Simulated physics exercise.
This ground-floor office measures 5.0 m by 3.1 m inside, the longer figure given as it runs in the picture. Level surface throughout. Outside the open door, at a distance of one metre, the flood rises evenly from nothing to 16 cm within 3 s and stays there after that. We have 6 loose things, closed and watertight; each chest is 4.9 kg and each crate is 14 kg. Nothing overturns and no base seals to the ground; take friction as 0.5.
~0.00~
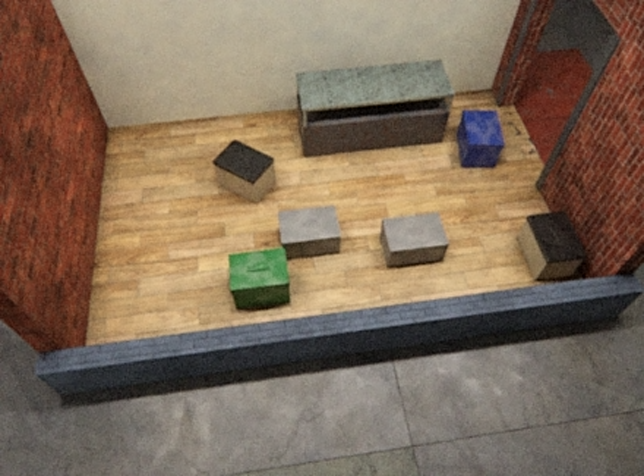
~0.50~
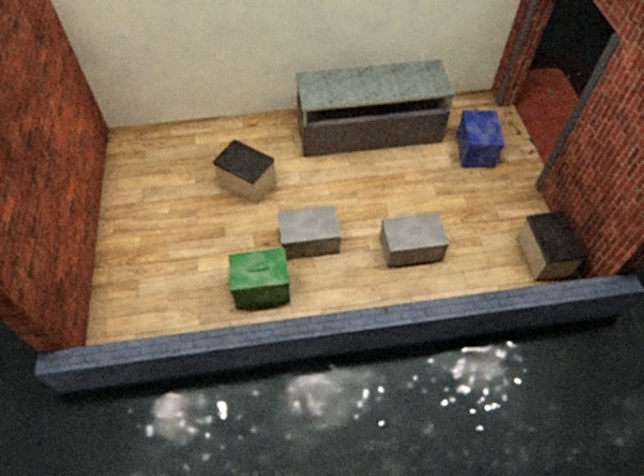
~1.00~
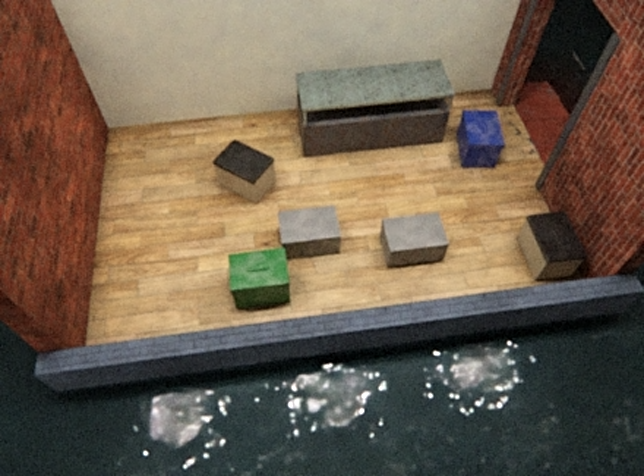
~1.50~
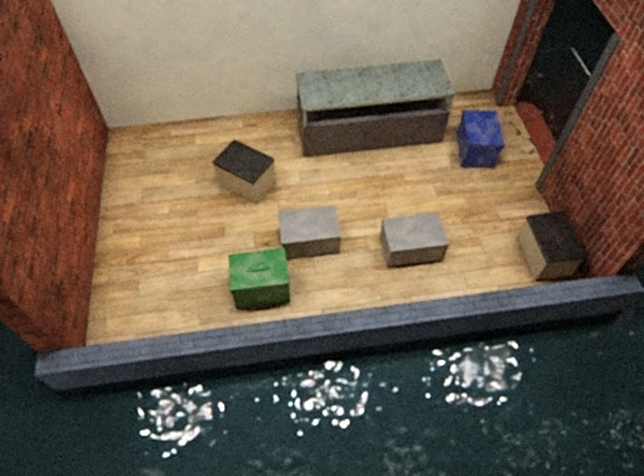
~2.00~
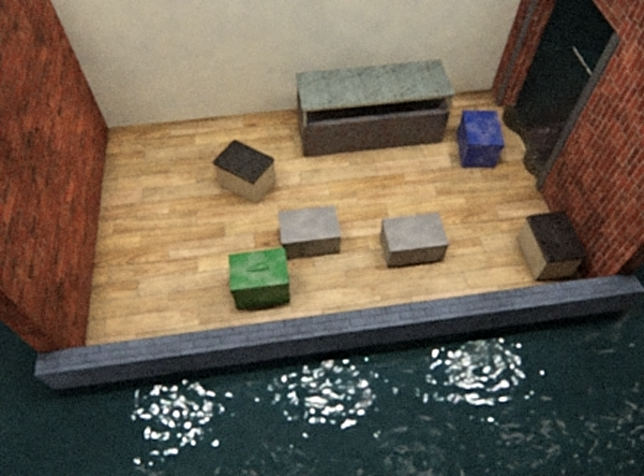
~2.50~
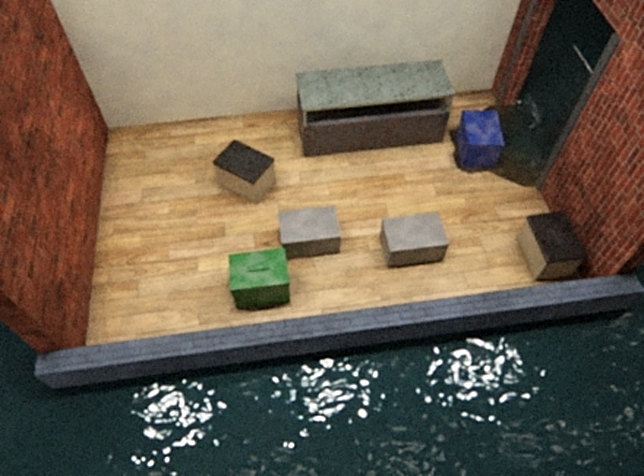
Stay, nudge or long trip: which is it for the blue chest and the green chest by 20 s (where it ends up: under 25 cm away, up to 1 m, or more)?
Expect the blue chest to be well off its spot and the green chest to be well off its spot.
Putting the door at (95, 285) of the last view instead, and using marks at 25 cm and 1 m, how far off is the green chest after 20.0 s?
Then the green chest is swept a long way.
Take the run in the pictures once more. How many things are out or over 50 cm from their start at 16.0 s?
Count: 3.
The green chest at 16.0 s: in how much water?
Close to 11 centimetres.
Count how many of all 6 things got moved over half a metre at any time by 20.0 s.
That adds up to 6.
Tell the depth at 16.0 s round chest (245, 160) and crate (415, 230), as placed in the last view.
Close to 11 and 13 centimetres.
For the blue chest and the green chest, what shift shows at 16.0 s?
About 300 and 60 cm.
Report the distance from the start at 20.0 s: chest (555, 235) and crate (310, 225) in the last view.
They've ended up 50 cm and 80 cm away, in that order.
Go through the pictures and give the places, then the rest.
The blue chest at (483, 127), on the bottom; the green chest at (258, 268), on the bottom; water covers 0.0 m2; 0 of 6 have shifted, in the first frame.
The blue chest at (483, 127) rests on the ground; the green chest at (258, 268) rests on the ground; water covers 0.0 m2; 0 of 6 have shifted, in the second frame.
The blue chest at (483, 127) rests on the ground; the green chest at (258, 268), on the bottom; 0.0 m2 under water; 0 of 6 have shifted, in the third frame.
The blue chest at (483, 127), on the bottom; the green chest at (258, 268), on the bottom; water covers 0.0 m2; 0 of 6 have shifted, in the fourth frame.
The blue chest at (483, 127), on the bottom; the green chest at (258, 268), on the bottom; 0.0 m2 under water; 0 of 6 have shifted, in the fifth frame.
The blue chest at (483, 127) rests on the ground; the green chest at (258, 268), on the bottom; water covers 0.5 m2; 0 of 6 have shifted, in the sixth frame.
After 4.0 s the blue chest is near (414, 146), 0.9 m from its start, aground; the green chest is near (258, 268), 0.0 m from its start, aground; 0 afloat.
After 9.0 s the blue chest is near (99, 276), 4.4 m from its start, afloat; the green chest is near (226, 262), 0.3 m from its start, afloat; 5 afloat.
After 16.0 s the blue chest is near (201, 174), 3.2 m from its start, afloat; the green chest is near (240, 208), 0.7 m from its start, afloat; 6 afloat.
After 20.0 s the blue chest is near (325, 158), 1.9 m from its start, afloat; the green chest is near (260, 155), 1.3 m from its start, afloat; 6 afloat.
